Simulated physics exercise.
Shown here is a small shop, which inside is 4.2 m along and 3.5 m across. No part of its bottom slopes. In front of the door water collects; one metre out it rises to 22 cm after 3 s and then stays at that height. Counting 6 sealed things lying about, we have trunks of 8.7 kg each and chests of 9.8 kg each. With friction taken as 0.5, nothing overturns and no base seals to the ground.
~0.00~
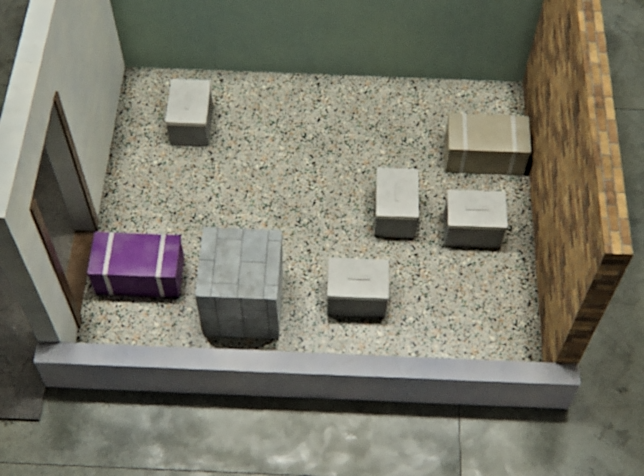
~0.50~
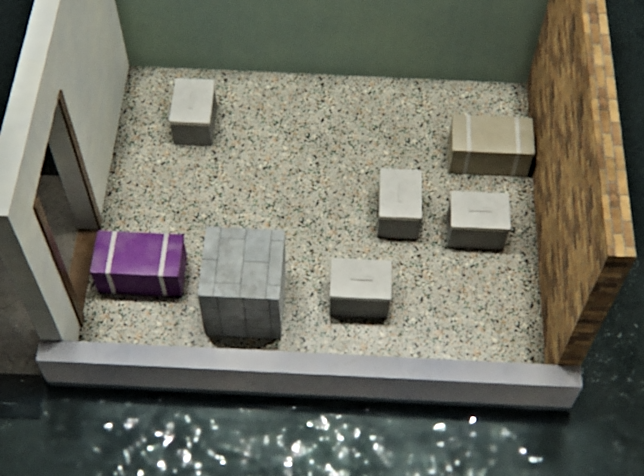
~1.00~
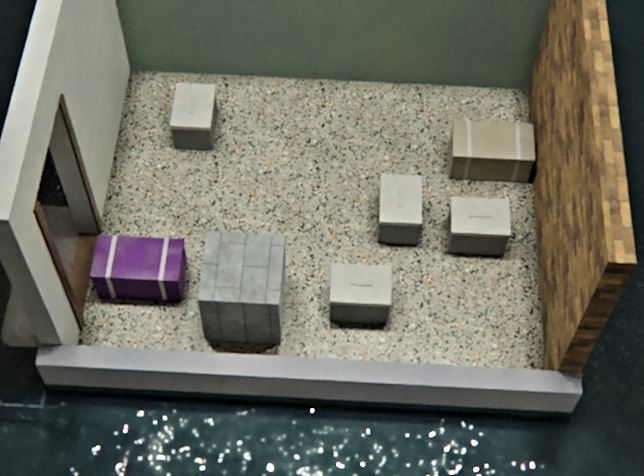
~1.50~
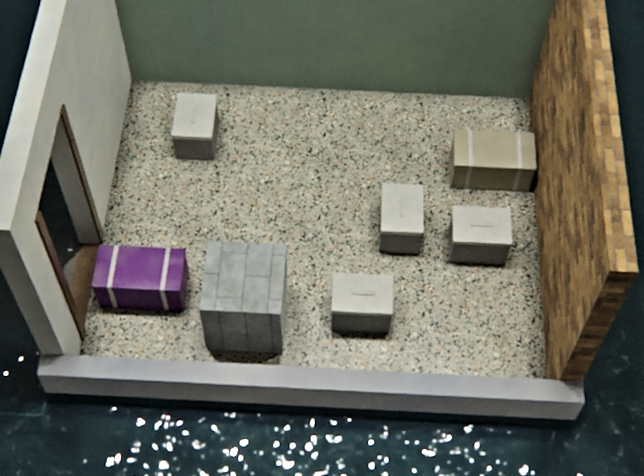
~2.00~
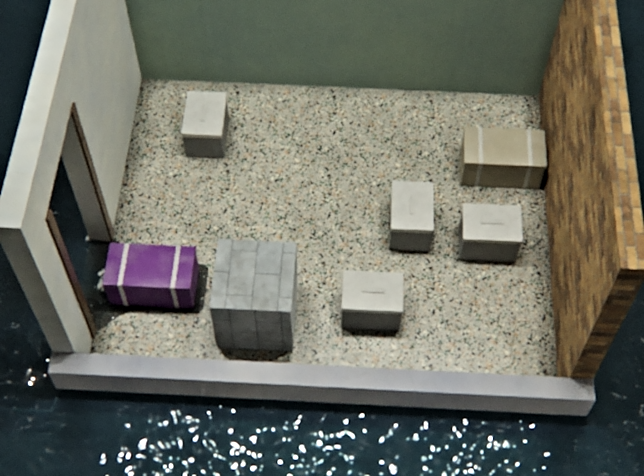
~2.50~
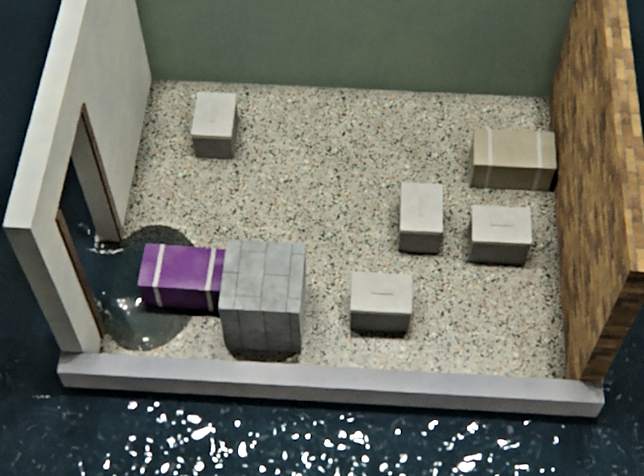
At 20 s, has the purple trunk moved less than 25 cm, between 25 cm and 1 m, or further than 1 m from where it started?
It is displaced greatly.
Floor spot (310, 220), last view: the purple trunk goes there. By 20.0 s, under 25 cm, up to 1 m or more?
Well, it gets shoved far.
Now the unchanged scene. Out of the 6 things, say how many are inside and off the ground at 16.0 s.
At that moment 6.
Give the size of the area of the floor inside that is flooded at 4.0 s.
About 5.5 m2.
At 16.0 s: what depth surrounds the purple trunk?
I'd put it at about 14 cm.
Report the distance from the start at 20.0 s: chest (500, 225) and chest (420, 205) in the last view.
In that order: 120 cm, 80 cm.
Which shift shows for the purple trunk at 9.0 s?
It is about 300 cm out of place by then.
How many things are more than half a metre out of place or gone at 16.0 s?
The answer is 4.
After 4.0 s the purple trunk is near (184, 264), 0.3 m from its start, afloat; 1 afloat.
After 9.0 s the purple trunk is near (423, 100), 3.1 m from its start, afloat; 4 afloat.
After 16.0 s the purple trunk is near (338, 220), 1.7 m from its start, afloat; 6 afloat.
After 20.0 s the purple trunk is near (490, 129), 3.5 m from its start, afloat; 6 afloat.
